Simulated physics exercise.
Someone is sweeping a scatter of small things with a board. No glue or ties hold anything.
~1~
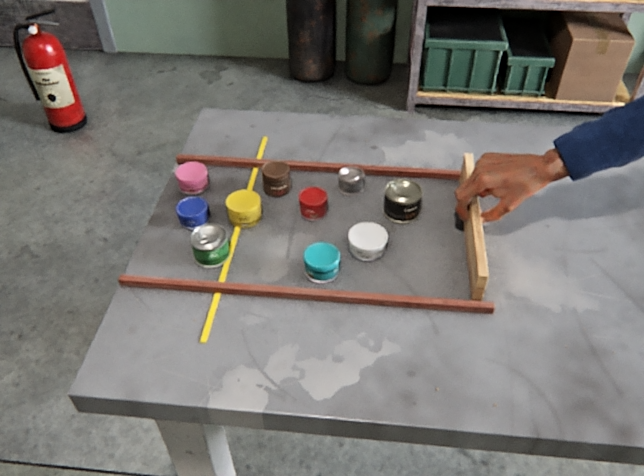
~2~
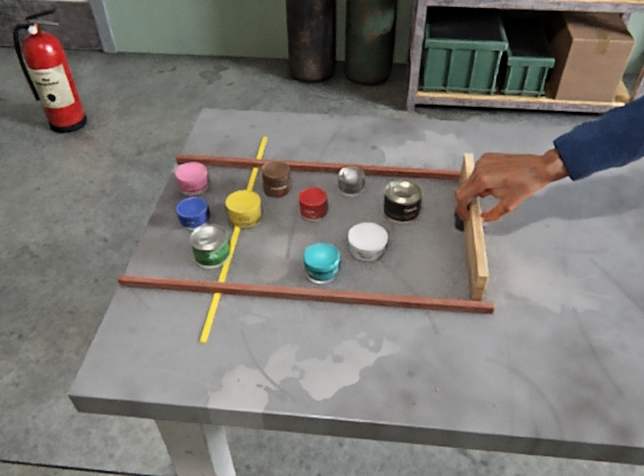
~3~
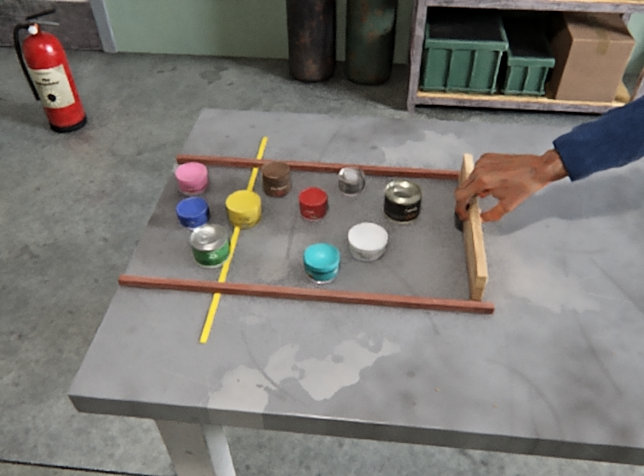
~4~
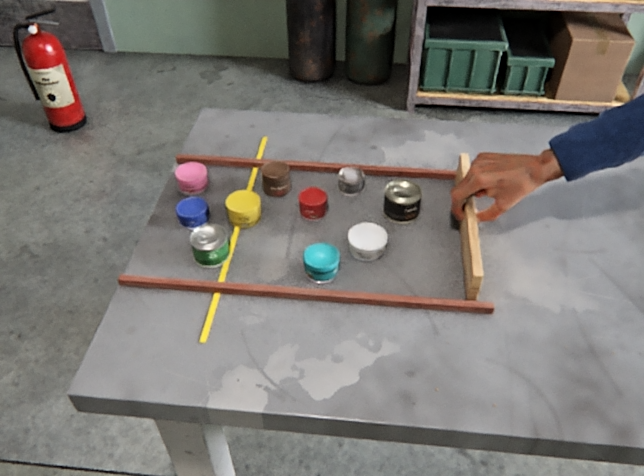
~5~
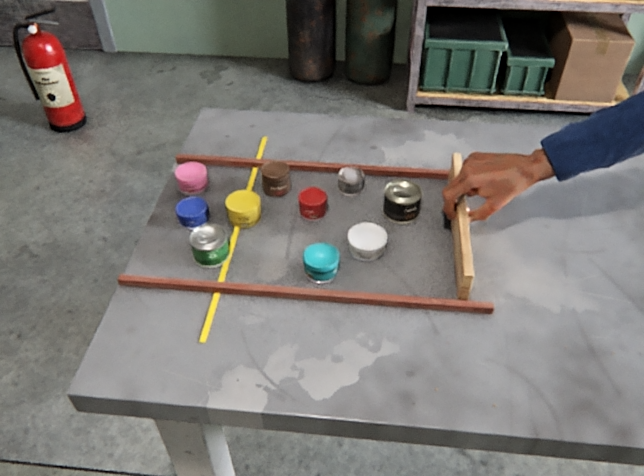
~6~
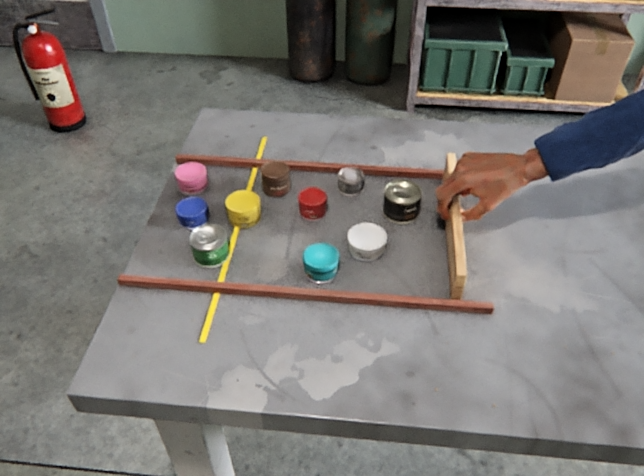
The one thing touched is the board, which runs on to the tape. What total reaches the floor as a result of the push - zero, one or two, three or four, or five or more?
Turns out the ones that don't stay up top number zero.
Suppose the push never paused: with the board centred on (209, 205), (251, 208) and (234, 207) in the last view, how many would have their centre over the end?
Respectively 2, 0 and 0.
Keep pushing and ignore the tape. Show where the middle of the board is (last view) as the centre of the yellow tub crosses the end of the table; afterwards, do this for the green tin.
I'd say about (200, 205) for the first one and about (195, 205) for the second.
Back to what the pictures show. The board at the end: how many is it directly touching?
The number is 4.
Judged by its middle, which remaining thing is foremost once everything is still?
It would be the blue pot.
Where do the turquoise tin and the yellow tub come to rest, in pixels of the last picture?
Turquoise tin at (208, 257), yellow tub at (182, 223).
Soon after, none off yet; pink pot at rest near (192, 179); blue pot at rest near (193, 213); green tin at rest near (210, 246).
In the end, the number that fall off is zero.
